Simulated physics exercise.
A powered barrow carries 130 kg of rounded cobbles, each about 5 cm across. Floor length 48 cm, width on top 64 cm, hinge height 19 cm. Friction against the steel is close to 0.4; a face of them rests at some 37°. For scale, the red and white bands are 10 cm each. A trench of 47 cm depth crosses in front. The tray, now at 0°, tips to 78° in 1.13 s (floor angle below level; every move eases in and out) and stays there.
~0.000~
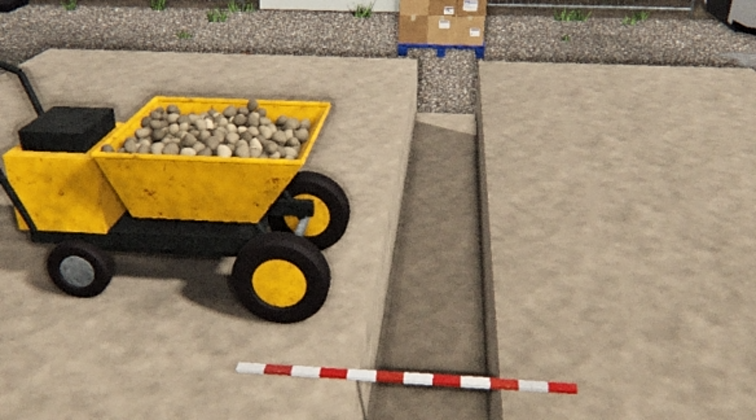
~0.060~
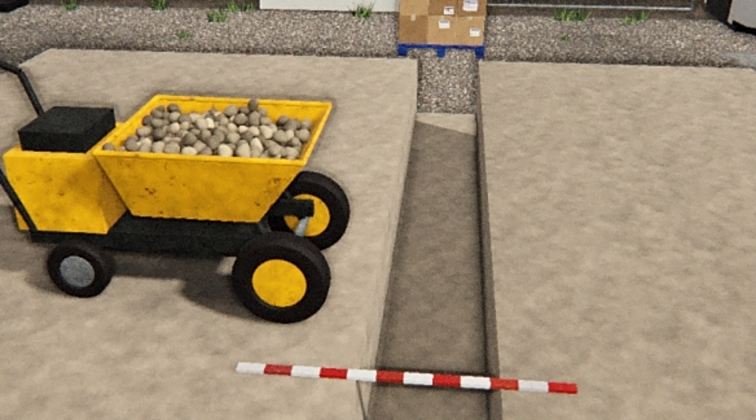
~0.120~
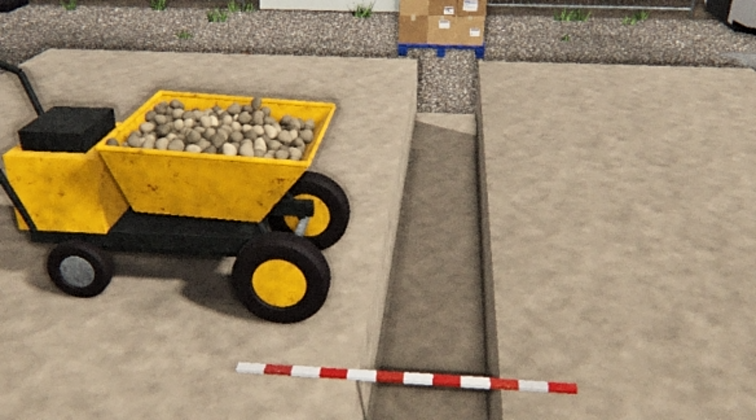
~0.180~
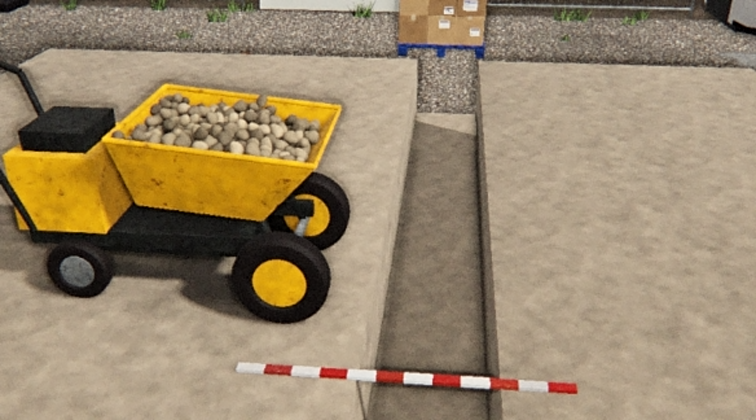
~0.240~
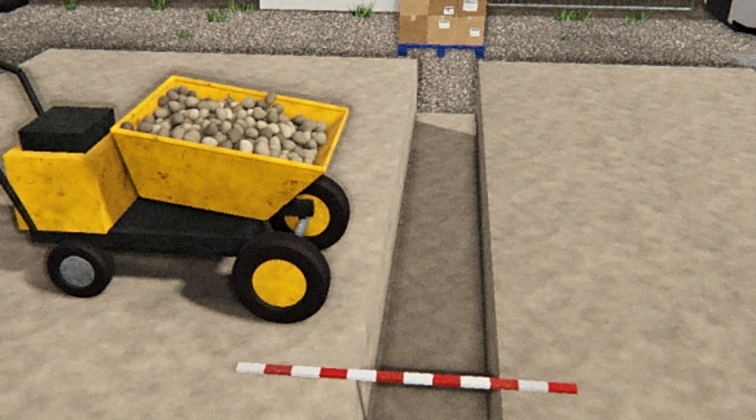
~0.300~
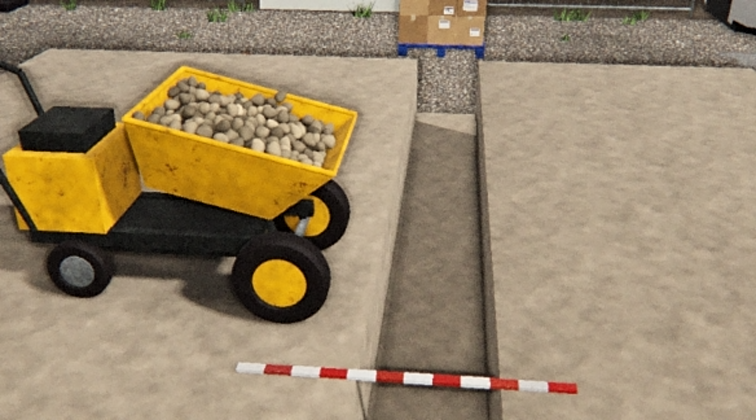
A yellow tray heaped with rounded stones tilted slowly and then a little faster on its parked barrow, its back end rising and the stones shifting slightly, beside a trench with a red-and-white pole across it.
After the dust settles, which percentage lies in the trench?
Close to 85 in a hundred.
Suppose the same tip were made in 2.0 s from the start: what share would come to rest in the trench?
Then about 95 per cent.
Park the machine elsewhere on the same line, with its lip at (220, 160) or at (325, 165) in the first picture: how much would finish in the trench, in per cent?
First some 100, then 65 per cent.
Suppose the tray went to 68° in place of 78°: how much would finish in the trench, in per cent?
In that case some 85 per cent.
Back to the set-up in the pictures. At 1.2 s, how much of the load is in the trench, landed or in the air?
Some 50 per cent.
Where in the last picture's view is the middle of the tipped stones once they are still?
Around (457, 367).
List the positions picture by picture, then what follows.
In the first picture, lip at (302, 163), floor tilted 0°, highest stones at (209, 119).
In the second picture, the tray is at 1°, its lip at (303, 164); the top of the load is at (210, 118); the stones move at 0.2 m/s on average.
In the third picture, lip at (308, 165), floor tilted 2°, highest stones at (206, 115); the stones move at 0.3 m/s on average.
In the fourth picture, the tray is at 5°, its lip at (315, 167); the top of the load is at (187, 111); the stones move at 0.5 m/s on average.
In the fifth picture, the tray is at 9°, its lip at (324, 170); the top of the load is at (182, 100); the stones move at 0.6 m/s on average.
In the sixth picture, the tray is at 14°, its lip at (334, 175); the top of the load is at (189, 91); the stones move at 0.7 m/s on average.
After 0.9 s the floor is at 66°; 100 % in the tray; the foremost stones are at (427, 231).
After 1.2 s the floor is at 78°; 42 % in the tray, 48 % in the trench, 10 % past the trench; the foremost stones are at (565, 301).
After 1.6 s the floor is at 78°; 11 % in the tray, 74 % in the trench, 15 % past the trench; the foremost stones are at (666, 296).
After 3.5 s the floor is at 78°; 0 % in the tray, 85 % in the trench, 15 % past the trench; the foremost stones are at (723, 278).
